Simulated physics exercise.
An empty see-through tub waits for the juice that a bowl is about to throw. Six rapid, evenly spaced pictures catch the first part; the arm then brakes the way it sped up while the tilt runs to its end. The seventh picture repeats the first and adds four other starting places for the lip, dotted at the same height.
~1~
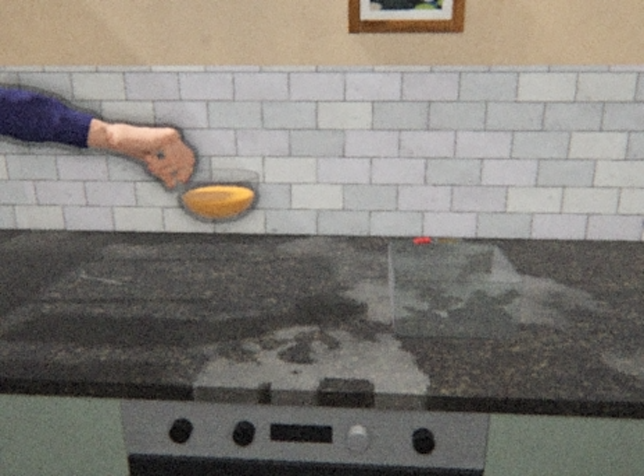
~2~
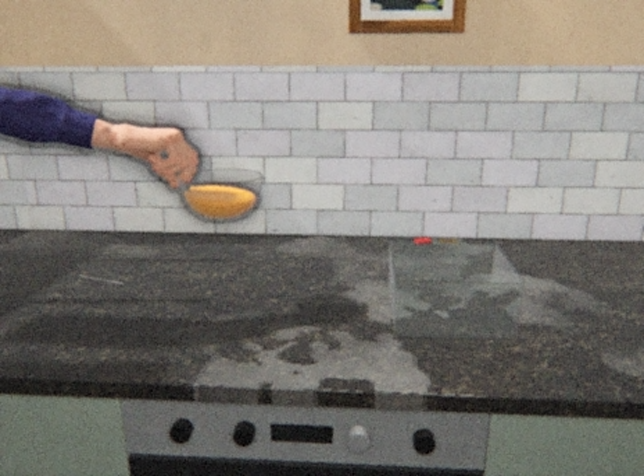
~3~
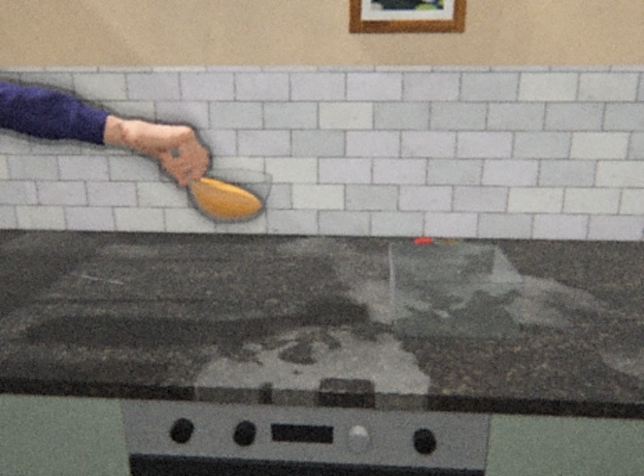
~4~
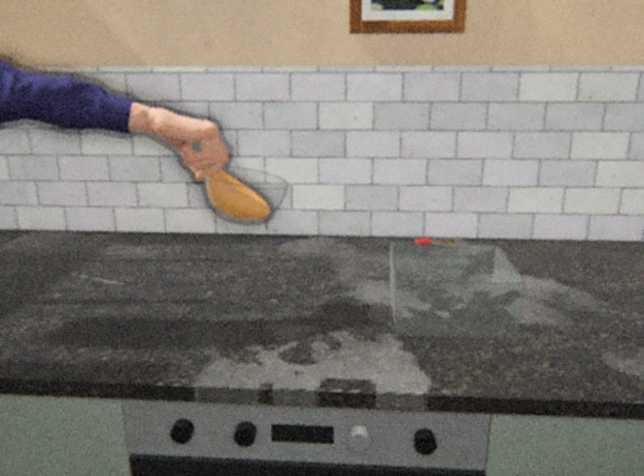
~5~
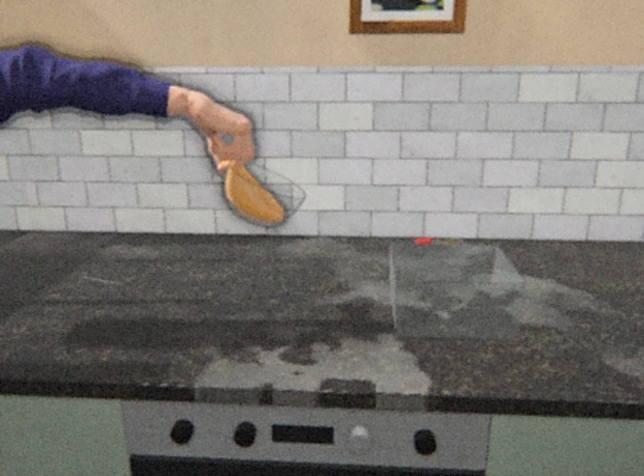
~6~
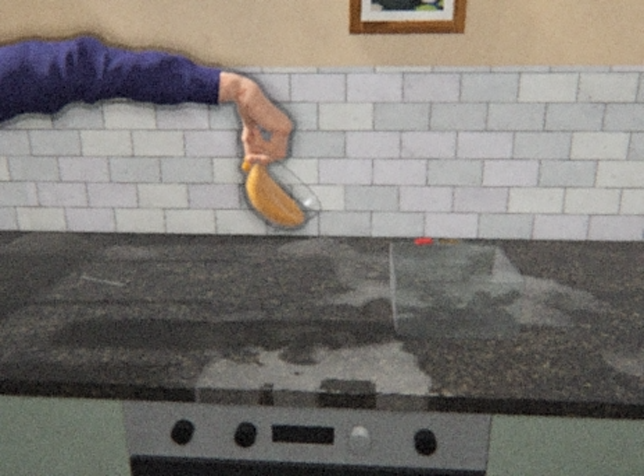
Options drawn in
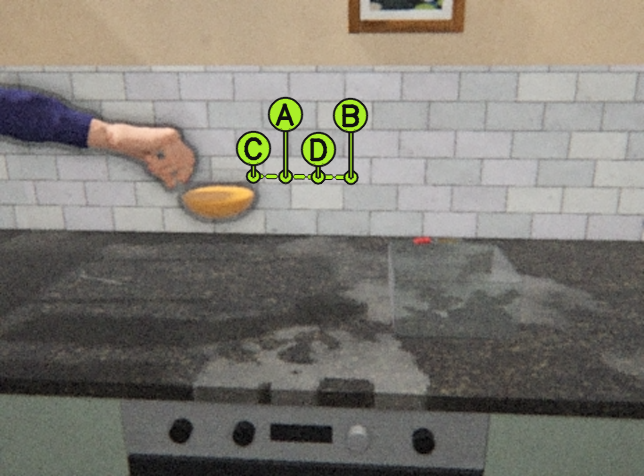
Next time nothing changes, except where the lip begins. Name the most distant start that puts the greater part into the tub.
The limit is A.
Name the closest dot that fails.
That is dot C.
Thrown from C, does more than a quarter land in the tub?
Yes.
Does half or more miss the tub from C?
Yes.
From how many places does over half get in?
Three of them.
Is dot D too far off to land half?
No, that is safe.
On the marked copy, A at (285, 176); B at (350, 177); C at (253, 176); D at (318, 177).
With A, about 75 % lands in the tub, 21 % falls short and 4 % goes beside or beyond.
With B, about 80 % lands in the tub, 3 % falls short and 18 % goes beside or beyond.
With C, about 35 % lands in the tub, 55 % falls short and 11 % goes beside or beyond.
With D, about 89 % lands in the tub, 9 % falls short and 3 % goes beside or beyond.
